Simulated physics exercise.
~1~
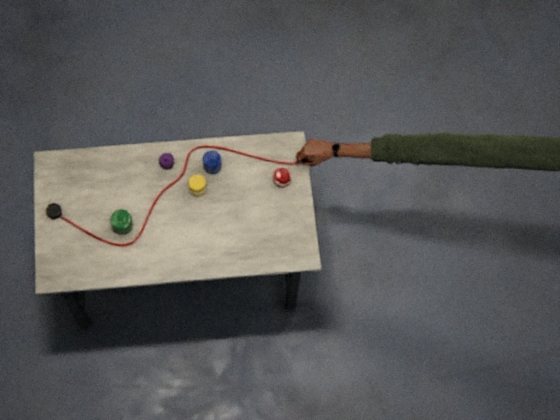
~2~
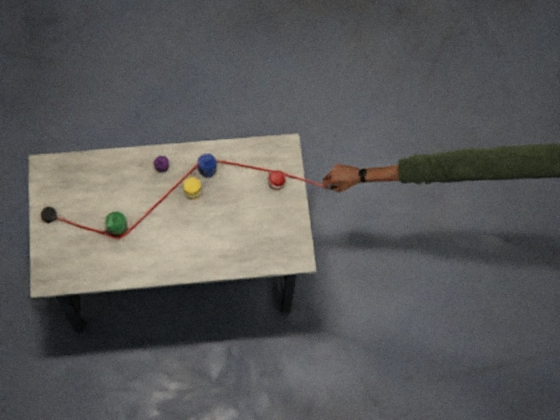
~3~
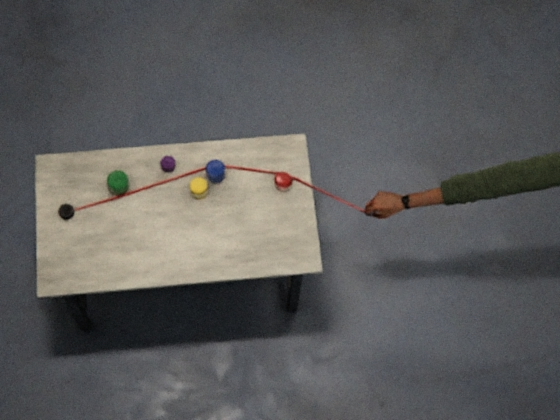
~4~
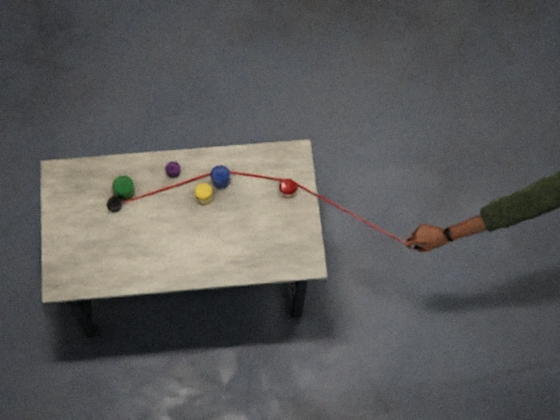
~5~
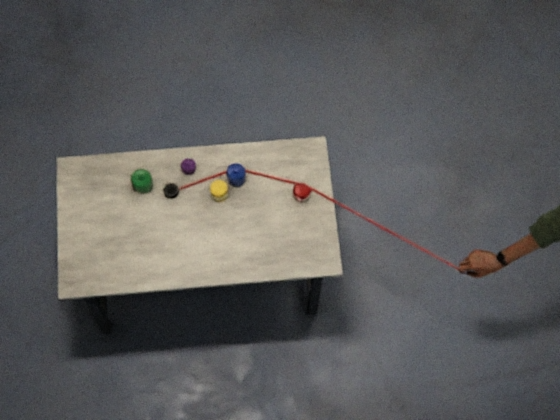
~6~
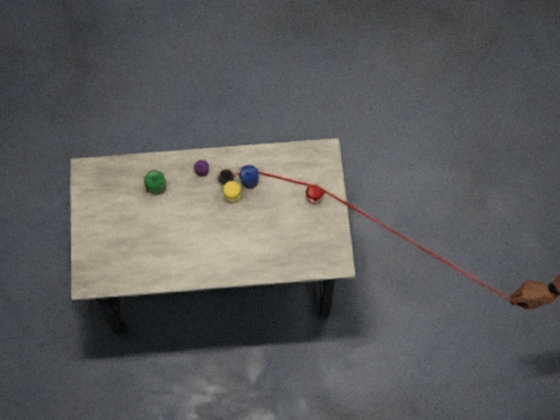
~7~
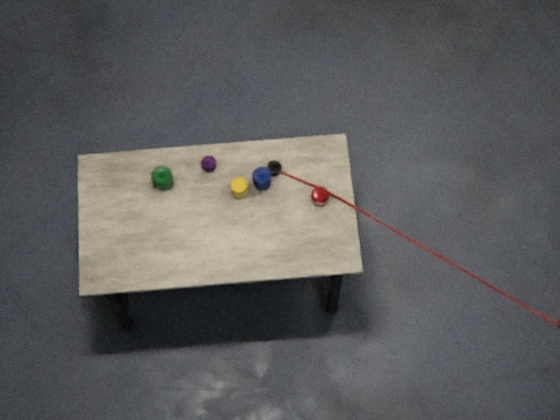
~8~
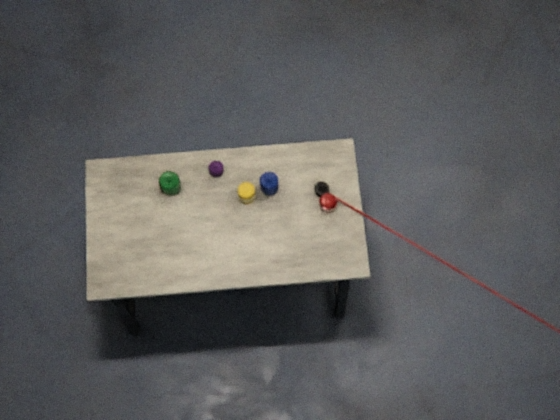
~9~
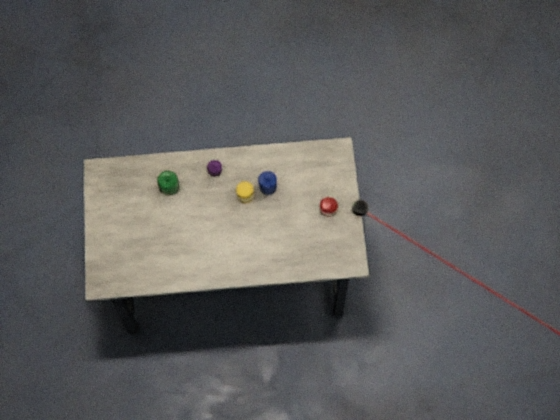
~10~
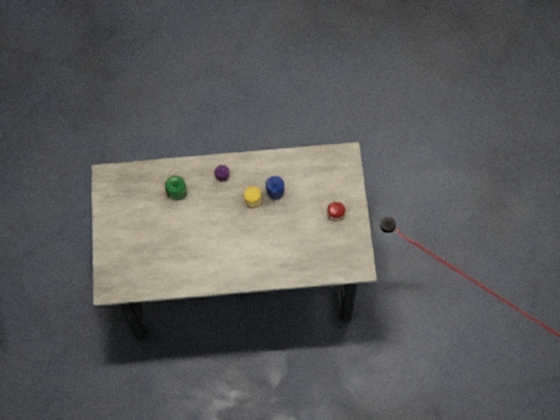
On a lab table, a hand pulls a red lead rightward, dragging a black pad off.
